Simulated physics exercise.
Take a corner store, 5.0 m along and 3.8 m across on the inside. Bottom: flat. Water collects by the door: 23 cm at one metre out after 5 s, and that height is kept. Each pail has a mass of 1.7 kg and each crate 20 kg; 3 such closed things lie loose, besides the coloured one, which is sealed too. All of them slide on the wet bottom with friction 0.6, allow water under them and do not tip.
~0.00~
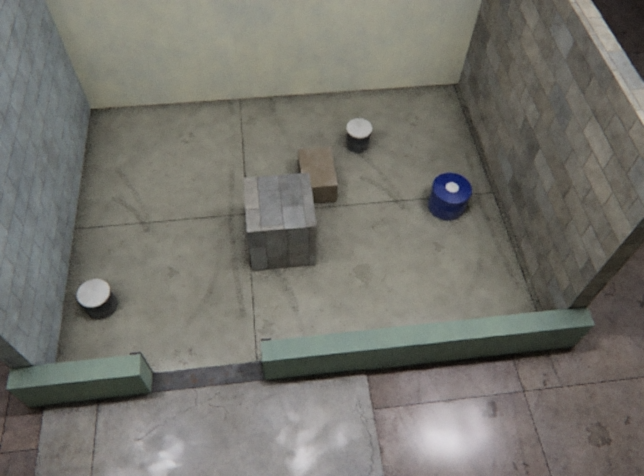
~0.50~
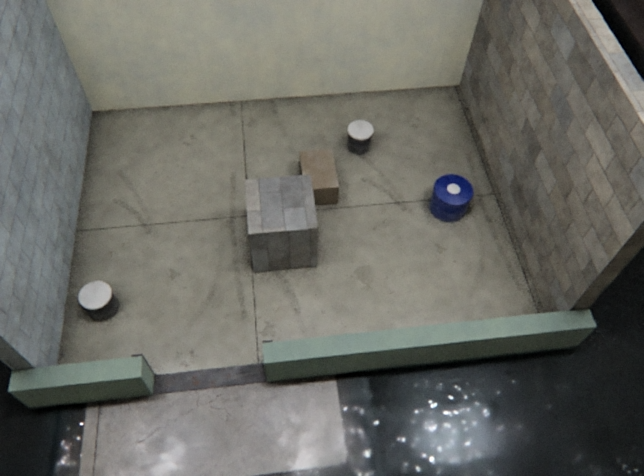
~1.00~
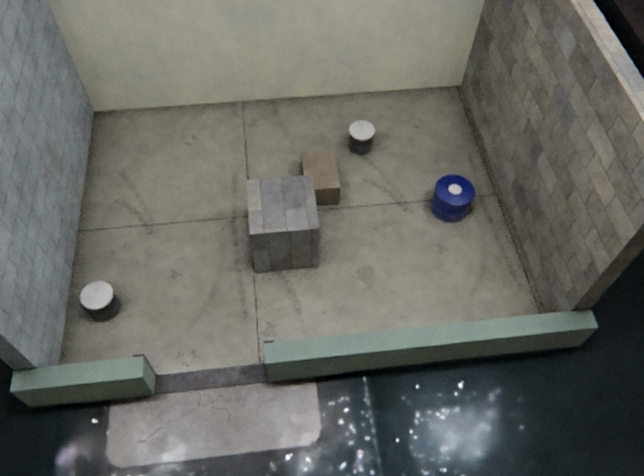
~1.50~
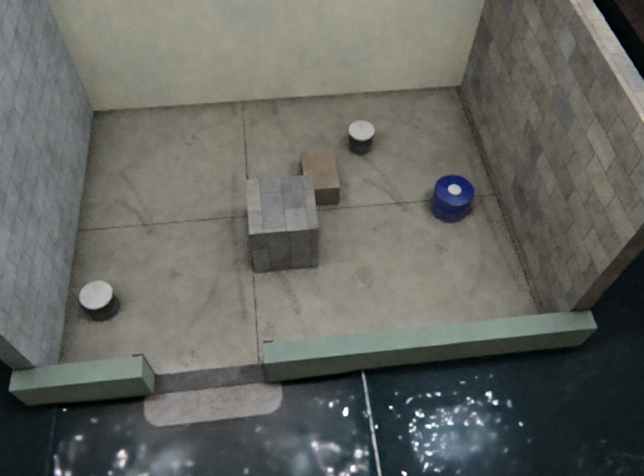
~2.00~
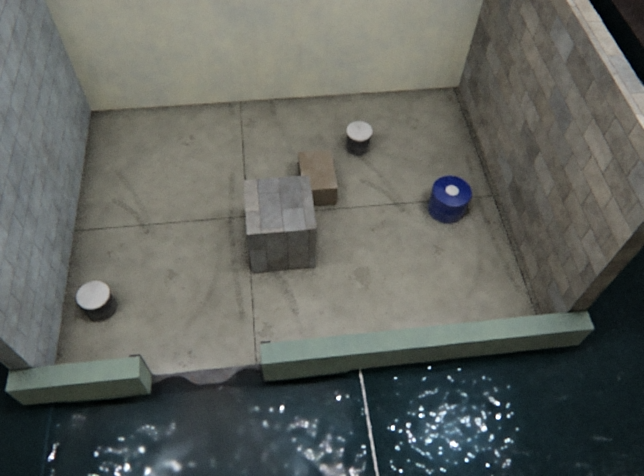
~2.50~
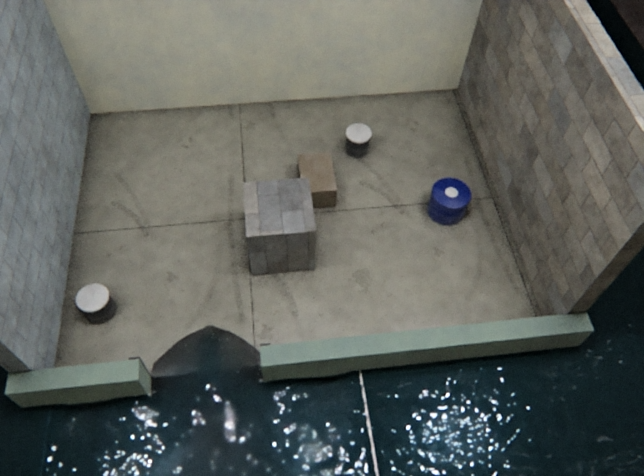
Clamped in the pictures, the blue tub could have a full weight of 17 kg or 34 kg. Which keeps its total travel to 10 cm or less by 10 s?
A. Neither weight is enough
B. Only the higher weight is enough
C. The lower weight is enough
The lower weight is enough.
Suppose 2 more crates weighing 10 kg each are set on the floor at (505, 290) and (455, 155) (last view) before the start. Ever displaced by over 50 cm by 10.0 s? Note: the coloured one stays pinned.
Taking them in order, the first is inside the line and the second is inside the line.
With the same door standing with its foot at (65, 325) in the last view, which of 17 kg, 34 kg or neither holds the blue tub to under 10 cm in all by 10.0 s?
The small mass already works.
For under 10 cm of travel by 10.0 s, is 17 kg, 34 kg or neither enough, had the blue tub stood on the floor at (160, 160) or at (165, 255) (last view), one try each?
In that order: Just the heavier works; just the heavier works.
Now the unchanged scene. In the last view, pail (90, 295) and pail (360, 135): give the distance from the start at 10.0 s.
50 cm and 50 cm respectively.
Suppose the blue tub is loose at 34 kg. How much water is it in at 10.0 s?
3 cm, roughly.
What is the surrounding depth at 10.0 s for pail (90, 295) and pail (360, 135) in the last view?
Roughly 7 and 4 cm.
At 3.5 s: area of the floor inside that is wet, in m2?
I'd put it close to 2.0 m2.
After 3.5 s the blue tub would be 0 cm from its start with 17 kg and 0 cm from its start with 34 kg; 0 cm of water round it then.
After 4.5 s the blue tub would be 0 cm from its start with 17 kg and 0 cm from its start with 34 kg; 0 cm of water round it then.
After 7.0 s the blue tub would be 0 cm from its start with 17 kg and 0 cm from its start with 34 kg; 1 cm of water round it then.
After 10.0 s the blue tub would be 0 cm from its start with 17 kg and 0 cm from its start with 34 kg; 3 cm of water round it then.
